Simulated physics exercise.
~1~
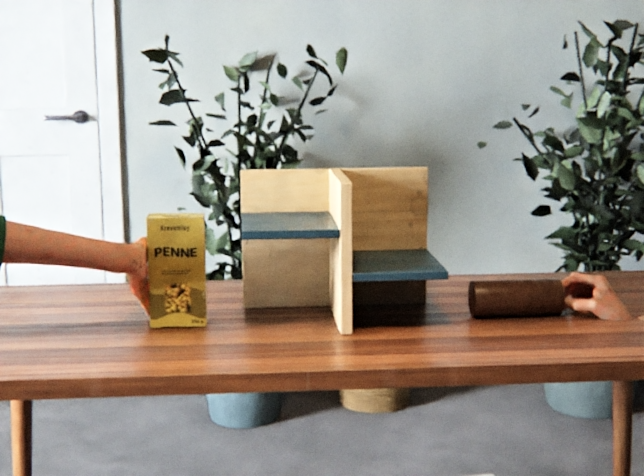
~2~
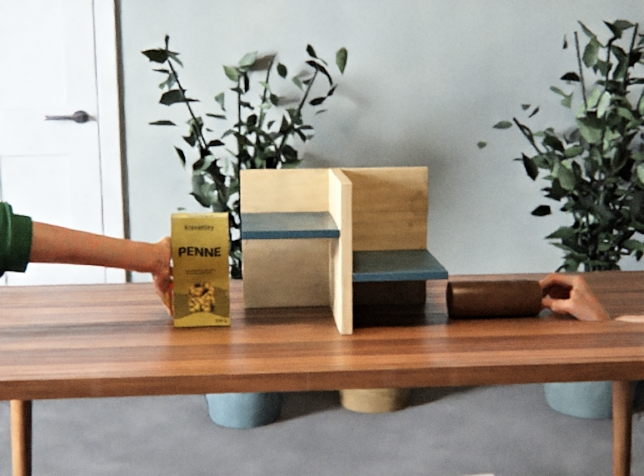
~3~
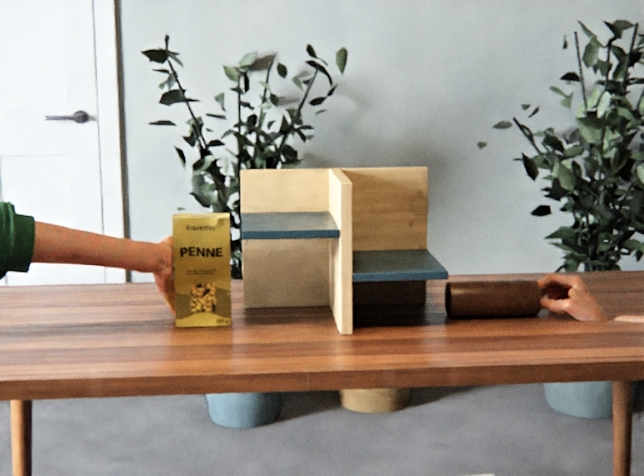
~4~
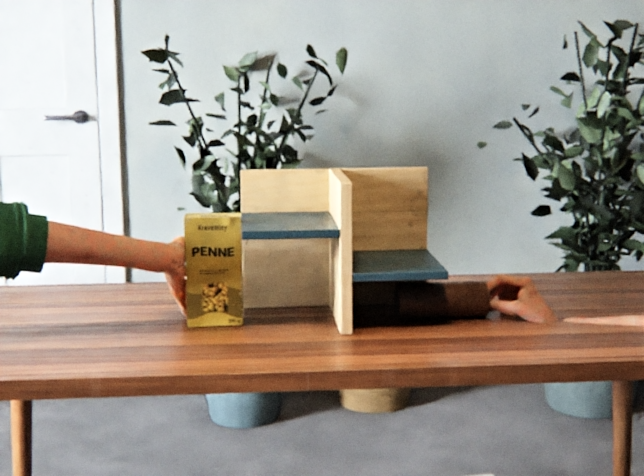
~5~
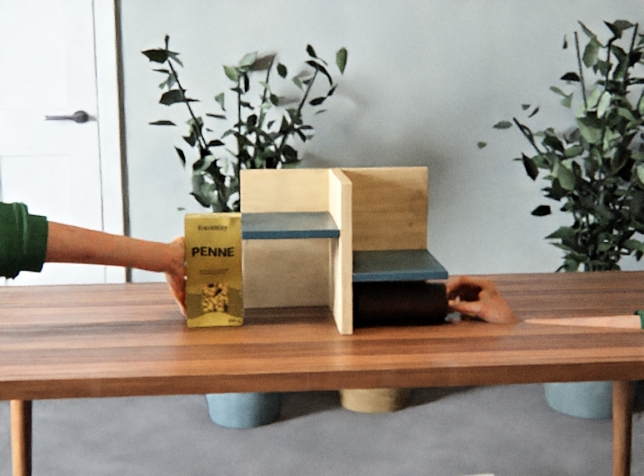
Two hands pushed a yellow packet of penne and a brown cylinder toward a wooden shelf from opposite sides; the upright packet stopped at the left edge, while the cylinder, lying on its side, slid left beneath the lower right ledge.
